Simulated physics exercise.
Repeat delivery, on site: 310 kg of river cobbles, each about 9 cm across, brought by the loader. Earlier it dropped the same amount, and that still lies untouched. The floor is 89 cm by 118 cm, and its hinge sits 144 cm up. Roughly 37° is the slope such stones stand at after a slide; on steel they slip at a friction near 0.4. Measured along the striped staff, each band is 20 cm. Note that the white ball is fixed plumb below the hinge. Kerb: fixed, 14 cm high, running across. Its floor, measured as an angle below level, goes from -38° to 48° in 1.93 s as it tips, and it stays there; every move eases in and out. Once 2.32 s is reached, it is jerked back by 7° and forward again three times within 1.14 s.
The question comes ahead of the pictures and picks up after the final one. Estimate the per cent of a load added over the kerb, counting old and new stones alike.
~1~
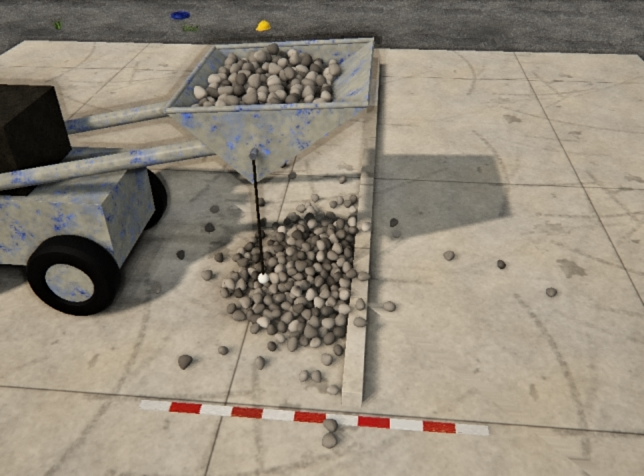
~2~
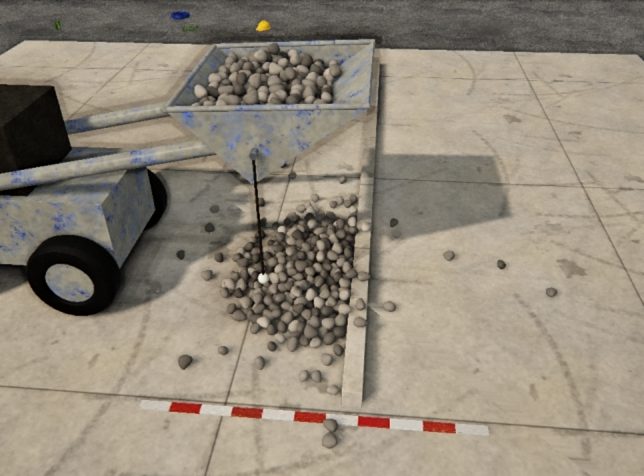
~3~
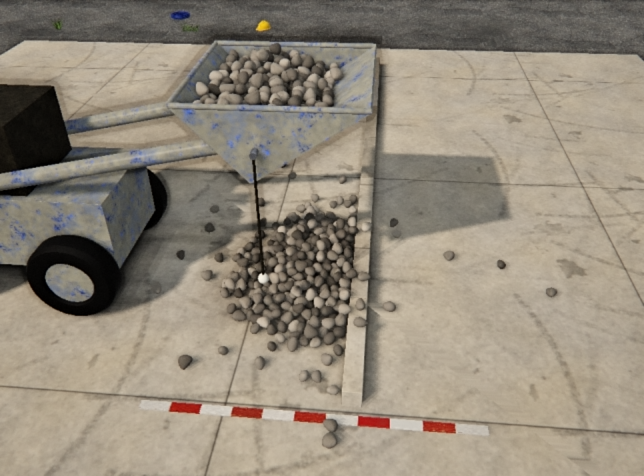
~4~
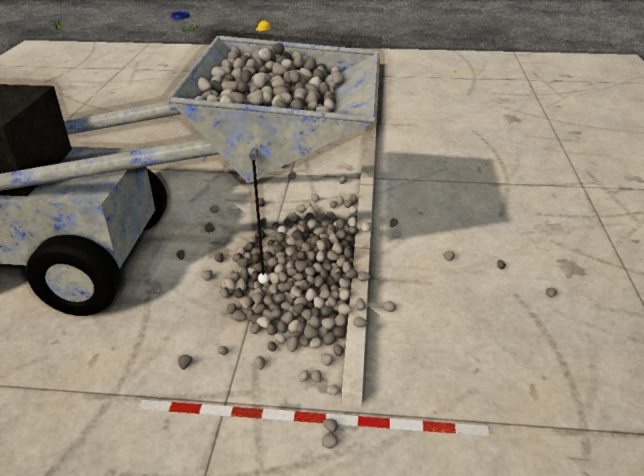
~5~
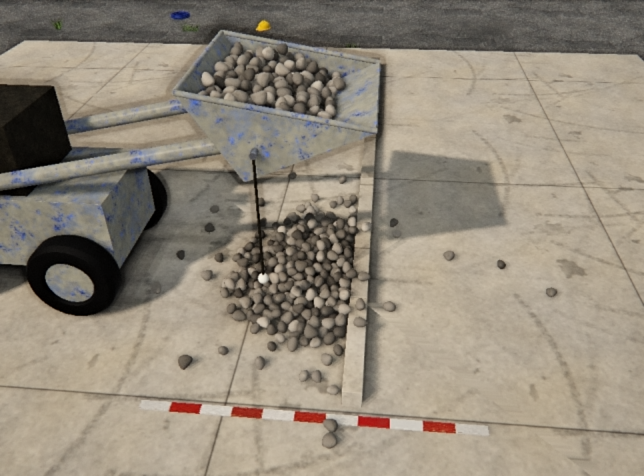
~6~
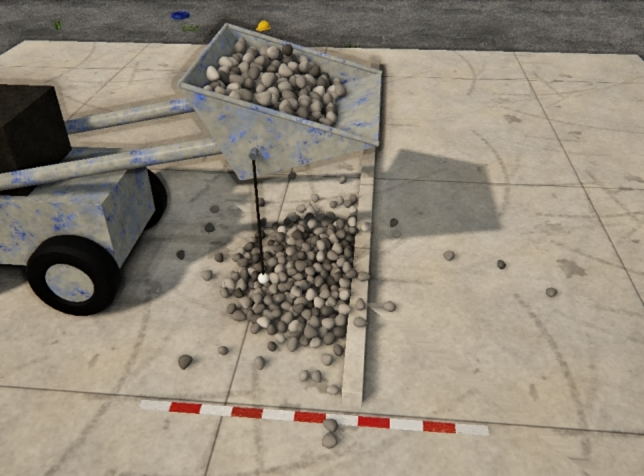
Roughly 86 per cent of a load is added.
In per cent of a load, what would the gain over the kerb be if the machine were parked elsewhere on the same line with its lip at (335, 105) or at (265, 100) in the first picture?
55 %, then 10 %.
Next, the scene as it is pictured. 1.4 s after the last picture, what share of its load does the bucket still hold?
Held: Around 5 % of the load.
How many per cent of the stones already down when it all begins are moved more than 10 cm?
Close to 0 in a hundred of them.
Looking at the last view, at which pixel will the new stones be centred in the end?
The middle ends up near (411, 278).
Then, 0.9 s after the last picture the floor is at 35°; in per cent of one load, 96 in the bucket, 102 on this side of the kerb, 2 over the kerb; the foremost stones are at (427, 253).
Then, 1.4 s after the last picture the floor is at 48°; in per cent of one load, 6 in the bucket, 131 on this side of the kerb, 62 over the kerb; the foremost stones are at (476, 278).
Then, 3.3 s after the last picture the floor is at 48°; in per cent of one load, 0 in the bucket, 112 on this side of the kerb, 87 over the kerb; the foremost stones are at (589, 305).
Then, 5.9 s after the last picture the floor is at 48°; in per cent of one load, 0 in the bucket, 112 on this side of the kerb, 87 over the kerb; the foremost stones are at (589, 305). Net gain over the kerb, 86.
